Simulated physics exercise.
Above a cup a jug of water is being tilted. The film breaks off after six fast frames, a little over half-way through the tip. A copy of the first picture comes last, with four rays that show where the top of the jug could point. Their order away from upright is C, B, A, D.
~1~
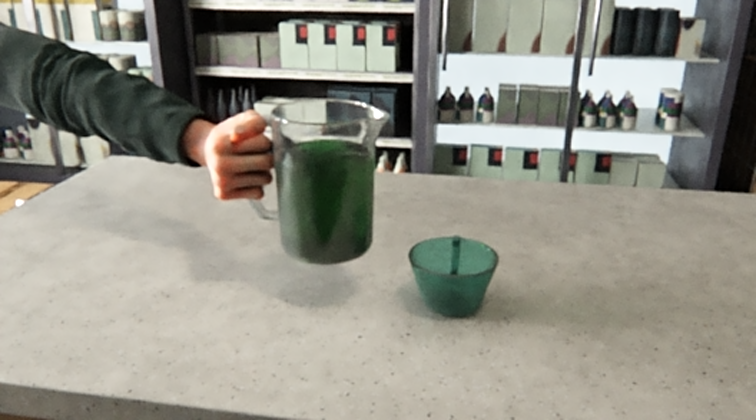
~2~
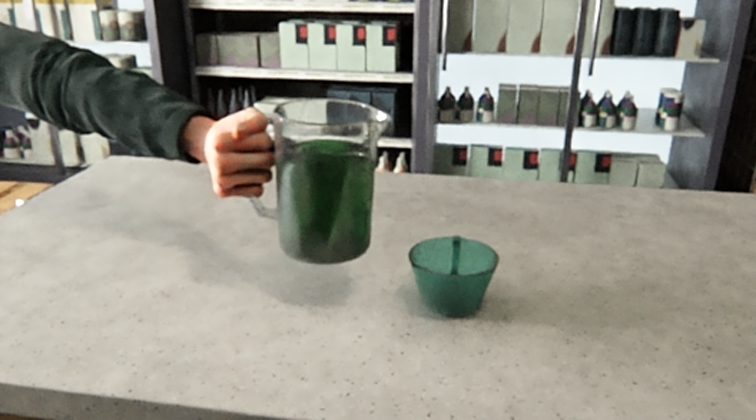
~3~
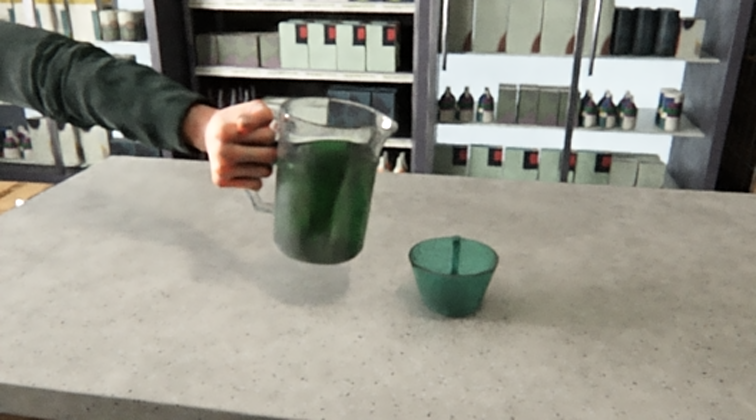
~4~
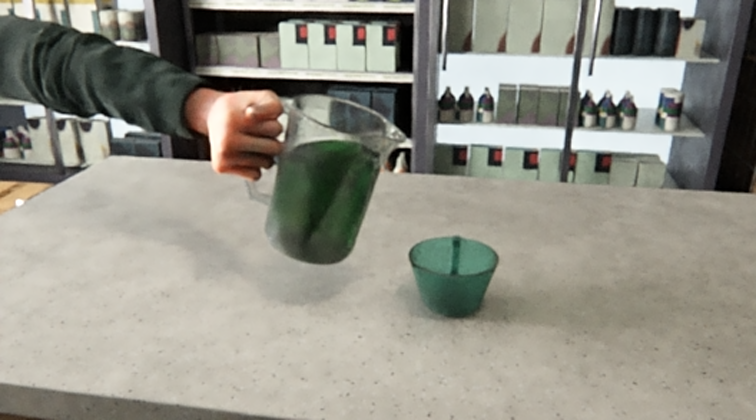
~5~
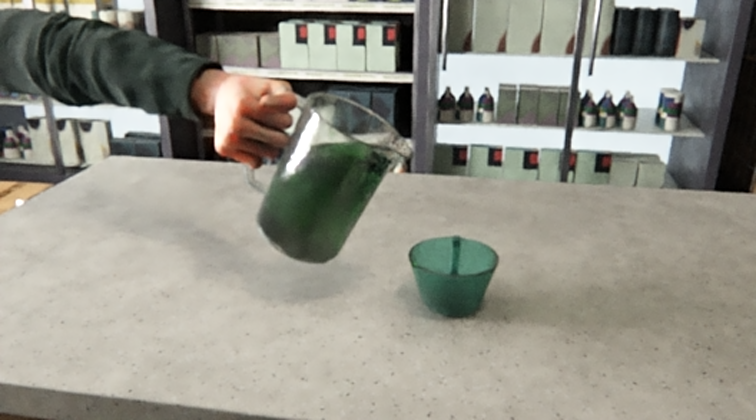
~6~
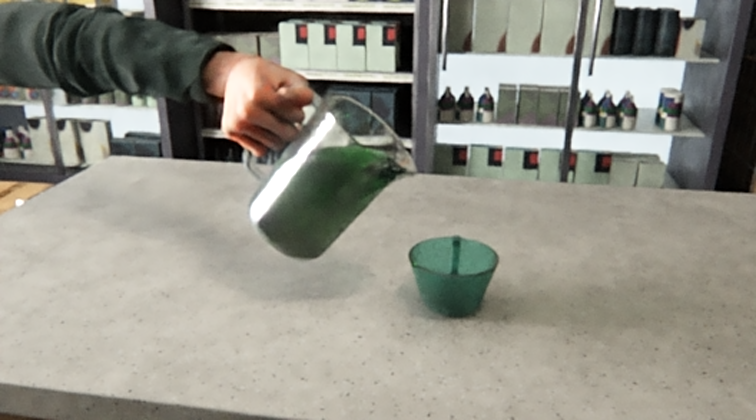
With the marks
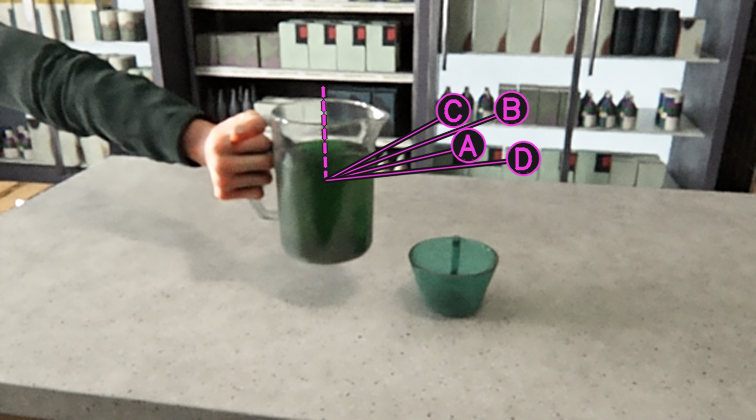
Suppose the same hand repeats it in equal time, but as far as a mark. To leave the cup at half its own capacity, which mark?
Best: C.
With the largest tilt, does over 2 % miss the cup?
Yes, it does.
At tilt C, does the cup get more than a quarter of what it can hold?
Yes.
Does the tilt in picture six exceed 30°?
Yes, it does.
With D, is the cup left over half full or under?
Over.
In magenta, A at (451, 150); B at (496, 115); C at (438, 119); D at (507, 161).
For tilt A, the cup ends with about 71 % of what it can hold; 20 % of the water is spilt.
For tilt B, the cup ends with about 69 % of what it can hold; 8 % of the water is spilt.
For tilt C, the cup ends with about 51 % of what it can hold; 3 % of the water is spilt.
For tilt D, the cup ends with about 84 % of what it can hold; 30 % of the water is spilt.
